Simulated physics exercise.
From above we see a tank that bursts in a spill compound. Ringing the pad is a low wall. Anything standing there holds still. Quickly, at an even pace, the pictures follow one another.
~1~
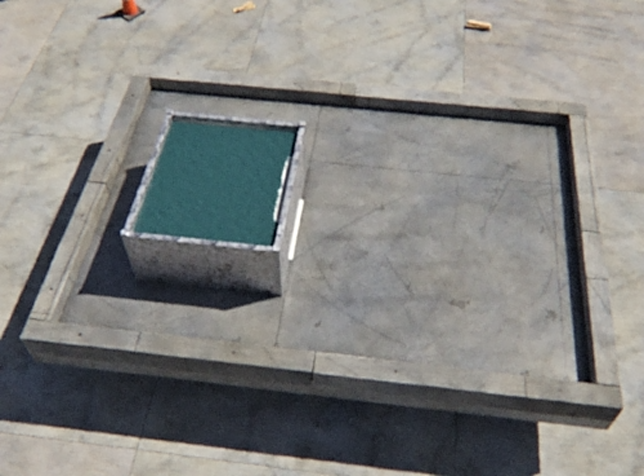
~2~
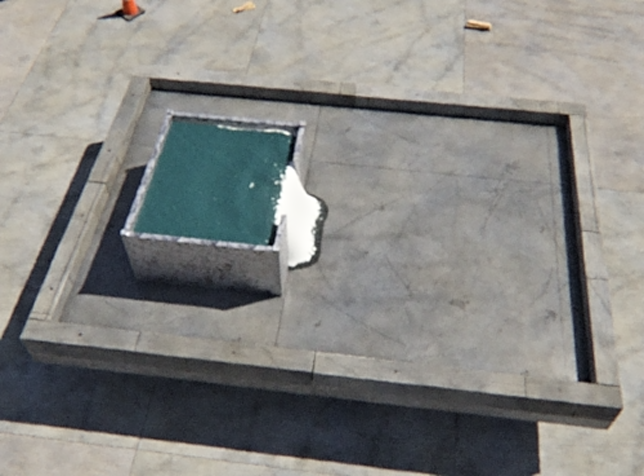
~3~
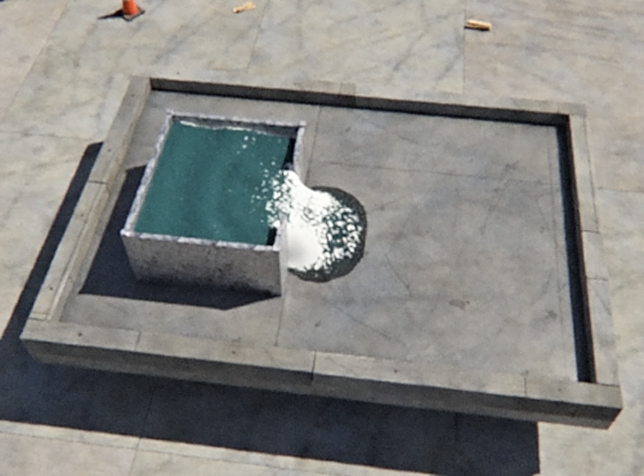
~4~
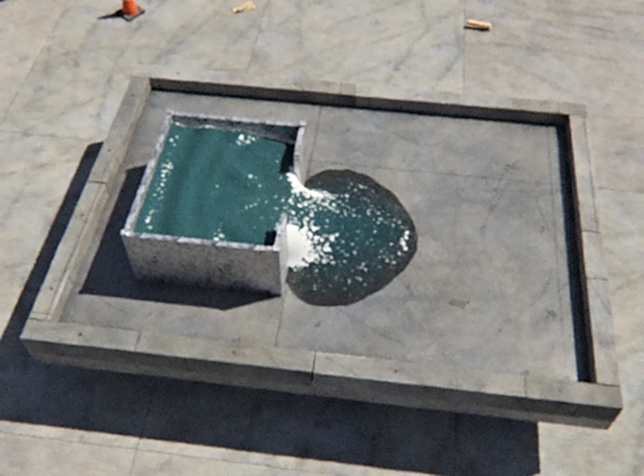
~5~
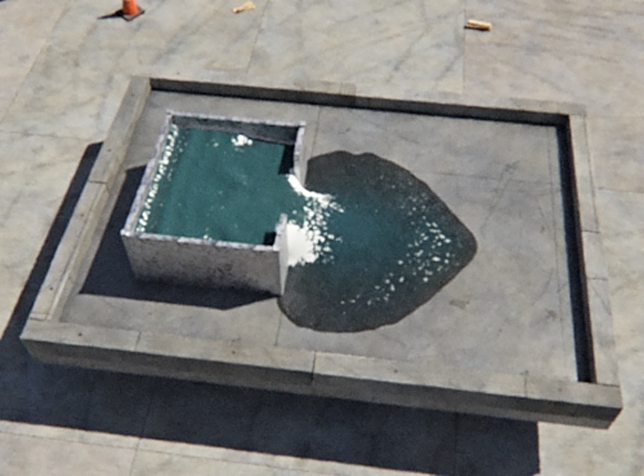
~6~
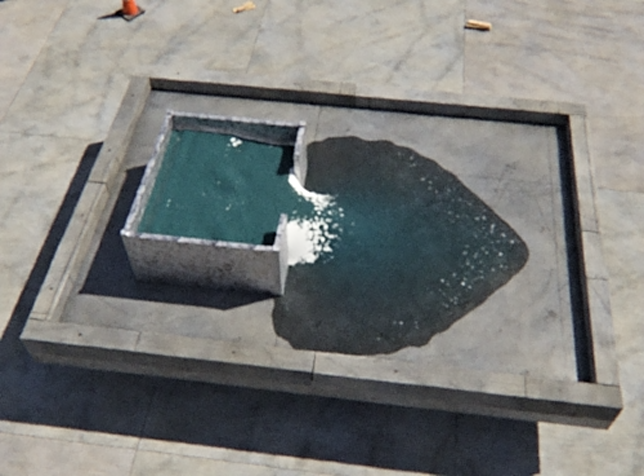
A low-walled rectangular concrete pad, seen from a fixed view high above, sits on pale sunlit paving, with a small orange cone at the upper left. On its left side stands a square, grey-walled tank of dark green water. White, foaming water bursts through a gap in the tank's right wall and spreads rightward in a widening dark green sheet across much of the pad.
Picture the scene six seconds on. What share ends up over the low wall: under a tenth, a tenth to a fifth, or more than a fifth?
The part that gets over is under a tenth.
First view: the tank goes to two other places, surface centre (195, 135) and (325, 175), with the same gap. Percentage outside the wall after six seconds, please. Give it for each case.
Respectively 6 and 12 per cent.
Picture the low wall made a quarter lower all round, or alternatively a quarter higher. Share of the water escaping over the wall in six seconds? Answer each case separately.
I'd expect around 16 per cent for the first wall and around 2 per cent for the second.
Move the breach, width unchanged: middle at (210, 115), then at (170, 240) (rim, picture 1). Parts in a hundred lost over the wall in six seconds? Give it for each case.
26% and 34%, roughly.
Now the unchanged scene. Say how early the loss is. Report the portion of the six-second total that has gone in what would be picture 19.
Roughly 60 %.
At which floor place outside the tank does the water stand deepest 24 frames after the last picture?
Near (483, 241).
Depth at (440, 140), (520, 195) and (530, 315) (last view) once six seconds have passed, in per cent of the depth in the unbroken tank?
Readings in sequence: 14, 14, 18 percent.
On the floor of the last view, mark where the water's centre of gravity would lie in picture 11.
Somewhere near (315, 232).
A moment on, water covers 45 % of the floor; the low wall has let 0 % over.
Next, water covers 55 % of the floor; the low wall has let 0 % over.
Then, water covers 55 % of the floor; the low wall has let 5 % over.
Later, water covers 55 % of the floor; the low wall has let 7 % over.
In the end, water covers 80 % of the floor; the low wall has let 7 % over.
